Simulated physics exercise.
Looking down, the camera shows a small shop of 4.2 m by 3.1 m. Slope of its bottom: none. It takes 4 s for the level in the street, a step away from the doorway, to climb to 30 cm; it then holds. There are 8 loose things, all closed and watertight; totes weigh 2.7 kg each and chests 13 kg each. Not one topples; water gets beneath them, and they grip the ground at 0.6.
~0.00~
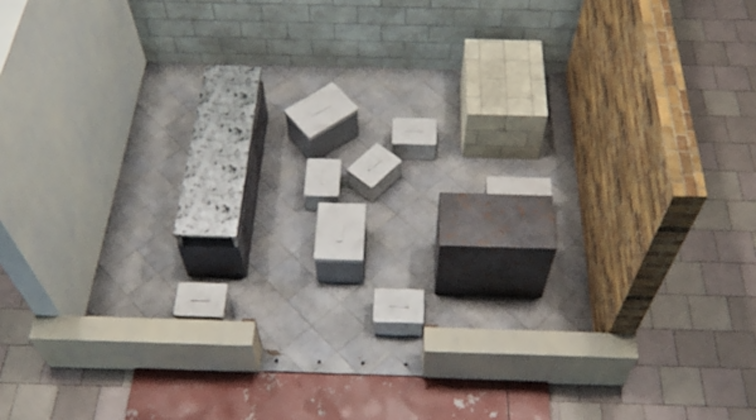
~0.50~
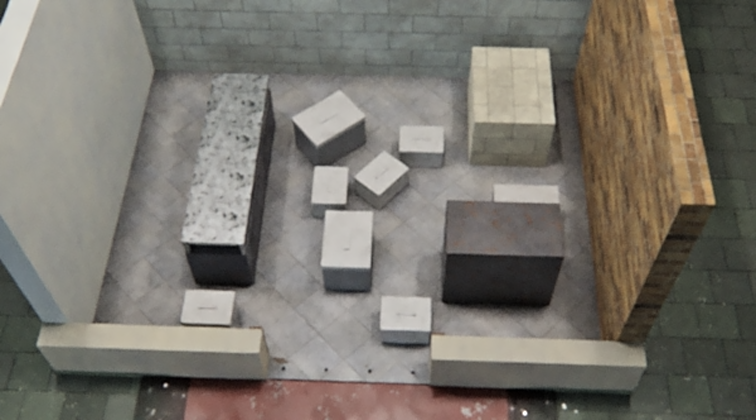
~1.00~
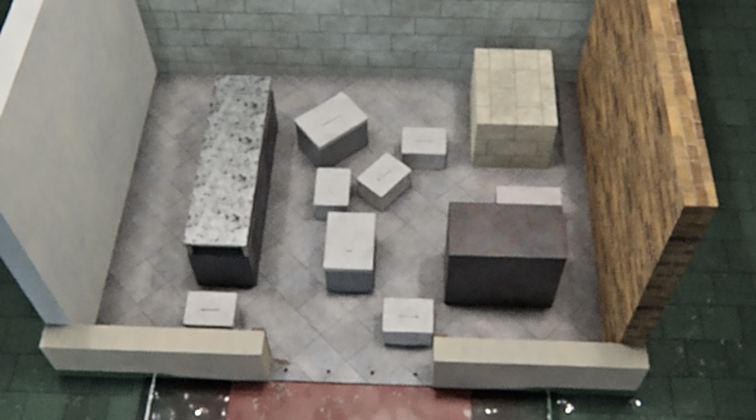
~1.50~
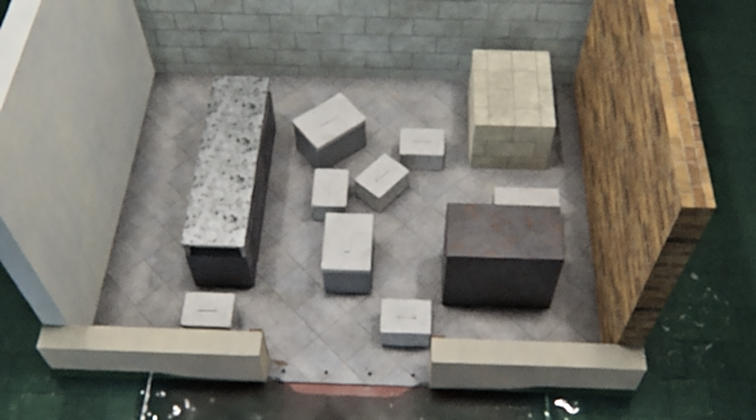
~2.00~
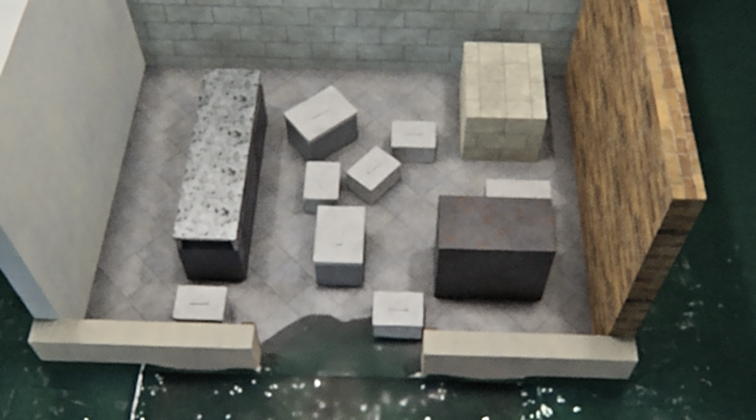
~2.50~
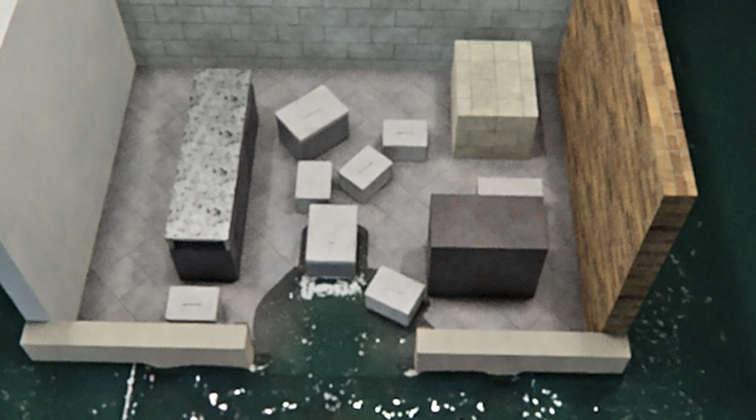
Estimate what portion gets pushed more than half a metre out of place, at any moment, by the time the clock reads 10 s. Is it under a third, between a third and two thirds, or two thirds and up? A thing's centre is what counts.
It is two thirds and up.
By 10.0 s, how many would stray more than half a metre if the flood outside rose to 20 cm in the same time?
Count under that change: 6.
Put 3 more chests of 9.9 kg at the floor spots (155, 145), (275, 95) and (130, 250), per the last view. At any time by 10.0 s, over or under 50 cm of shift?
Sequence: Above the line / above the line / above the line.
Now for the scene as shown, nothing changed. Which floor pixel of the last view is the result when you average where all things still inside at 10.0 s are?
I'd put it around (396, 165).
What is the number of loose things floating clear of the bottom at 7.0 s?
6 of them.
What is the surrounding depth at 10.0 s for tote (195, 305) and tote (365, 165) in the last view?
Roughly 18 and 26 cm.
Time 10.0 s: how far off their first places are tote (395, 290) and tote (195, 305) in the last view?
Shifts: 200 cm / 140 cm.
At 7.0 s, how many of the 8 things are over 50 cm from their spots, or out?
Count: 6.
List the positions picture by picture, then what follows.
A tote at (399, 306) rests on the ground; a chest at (340, 231) rests on the ground; water covers 0.0 m2; 0 of 8 have shifted, in the first frame.
A tote at (406, 313), on the bottom; a chest at (348, 238) rests on the ground; water covers 0.0 m2; 0 of 8 have shifted, in the second frame.
A tote at (408, 315) rests on the ground; a chest at (350, 240), on the bottom; water covers 0.0 m2; 0 of 8 have shifted, in the third frame.
A tote at (406, 316) rests on the ground; a chest at (348, 241), on the bottom; water covers 0.0 m2; 0 of 8 have shifted, in the fourth frame.
A tote at (398, 308), on the bottom; a chest at (340, 234), on the bottom; 0.3 m2 under water; 0 of 8 have shifted, in the fifth frame.
A tote at (395, 290), on the bottom, 16 cm from its start; a chest at (332, 232), on the bottom; water covers 0.8 m2; 1 of 8 have shifted, in the sixth frame.
After 3.5 s 0 of 8 are over 50 cm from their spots; 1 afloat.
After 4.5 s 3 of 8 are over 50 cm from their spots; 3 afloat.
After 7.0 s 6 of 8 are over 50 cm from their spots; 6 afloat.
After 10.0 s 7 of 8 are over 50 cm from their spots, and 7 have been at some point; 8 afloat.
